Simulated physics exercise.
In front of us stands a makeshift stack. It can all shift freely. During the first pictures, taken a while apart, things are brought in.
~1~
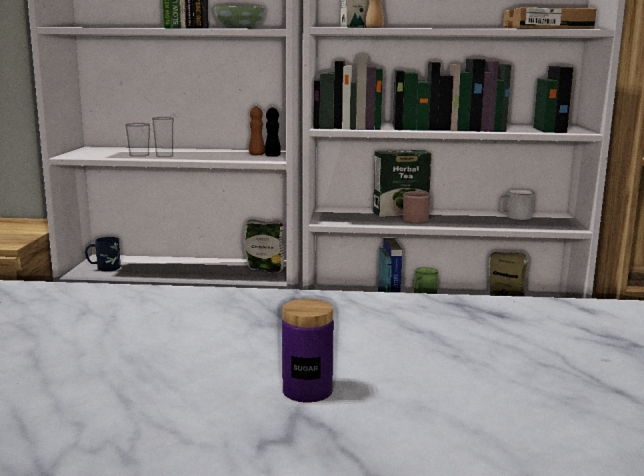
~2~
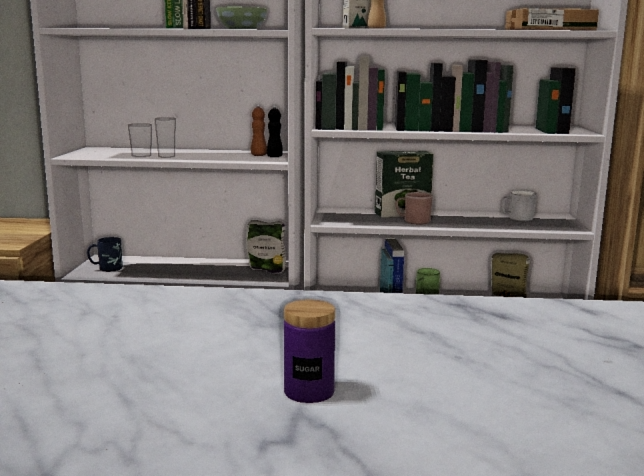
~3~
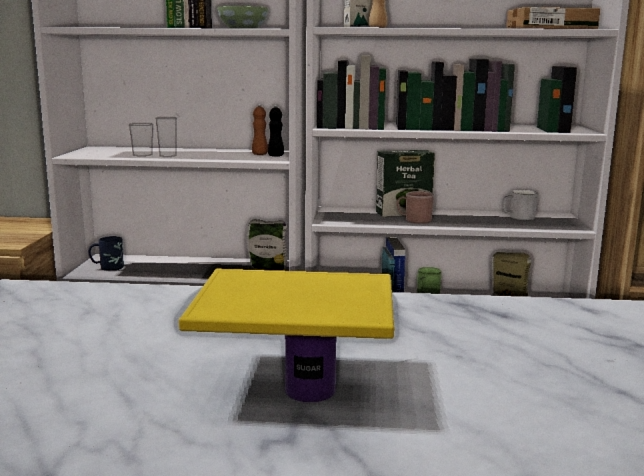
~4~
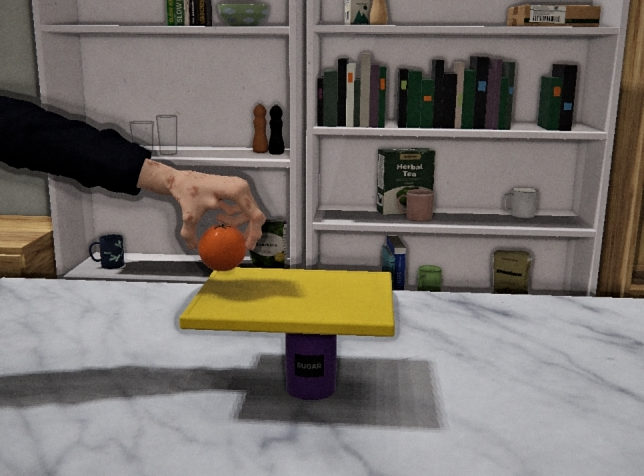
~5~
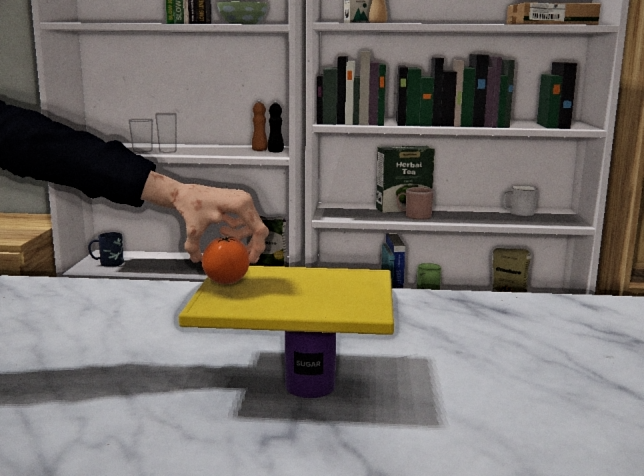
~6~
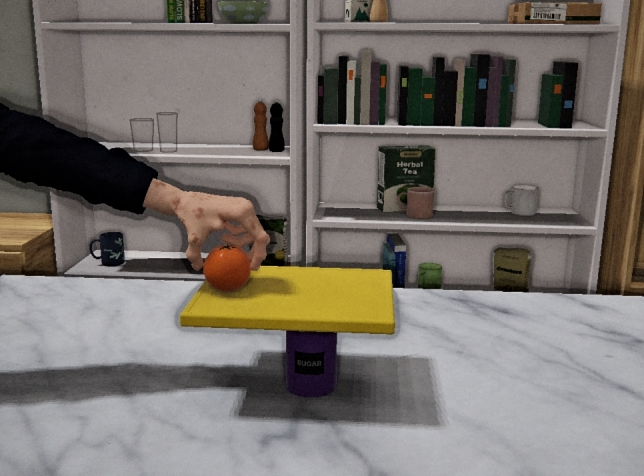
Yellow board appearing atop a purple sugar canister on a marble counter, then a hand lowering an orange tomato onto its left side.
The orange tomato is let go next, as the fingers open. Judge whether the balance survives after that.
It is going to fail to remain upright.
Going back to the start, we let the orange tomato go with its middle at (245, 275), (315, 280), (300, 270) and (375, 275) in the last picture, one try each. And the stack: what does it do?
So it tips over first, stays steady next, stays steady after that, and stays steady last.
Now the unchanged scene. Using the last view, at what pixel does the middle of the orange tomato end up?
It finishes at about (132, 366).
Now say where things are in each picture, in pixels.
The last thing is not in view yet, in the first picture.
The last thing is not in view yet, in the second picture.
The last thing is not in view yet; yellow lid (295, 300), in the third picture.
Still above its spot; orange tomato (222, 247); yellow lid (295, 298), in the fourth picture.
Still above its spot; orange tomato (226, 261); yellow lid (294, 296), in the fifth picture.
Set down, still held; orange tomato (227, 268); yellow lid (295, 295), in the sixth picture.
Then, 0.40 s after the last picture, orange tomato now fallen; yellow lid tipped 62° from how it was.
Then, 0.70 s after the last picture, yellow lid now fallen; purple jar slid a little.
Then, 1.00 s after the last picture, purple jar slid a little.
At rest, fallen, yellow lid and orange tomato; purple jar in place. Seen from the same camera at the end, orange tomato near (132, 366). The stack loses its balance.
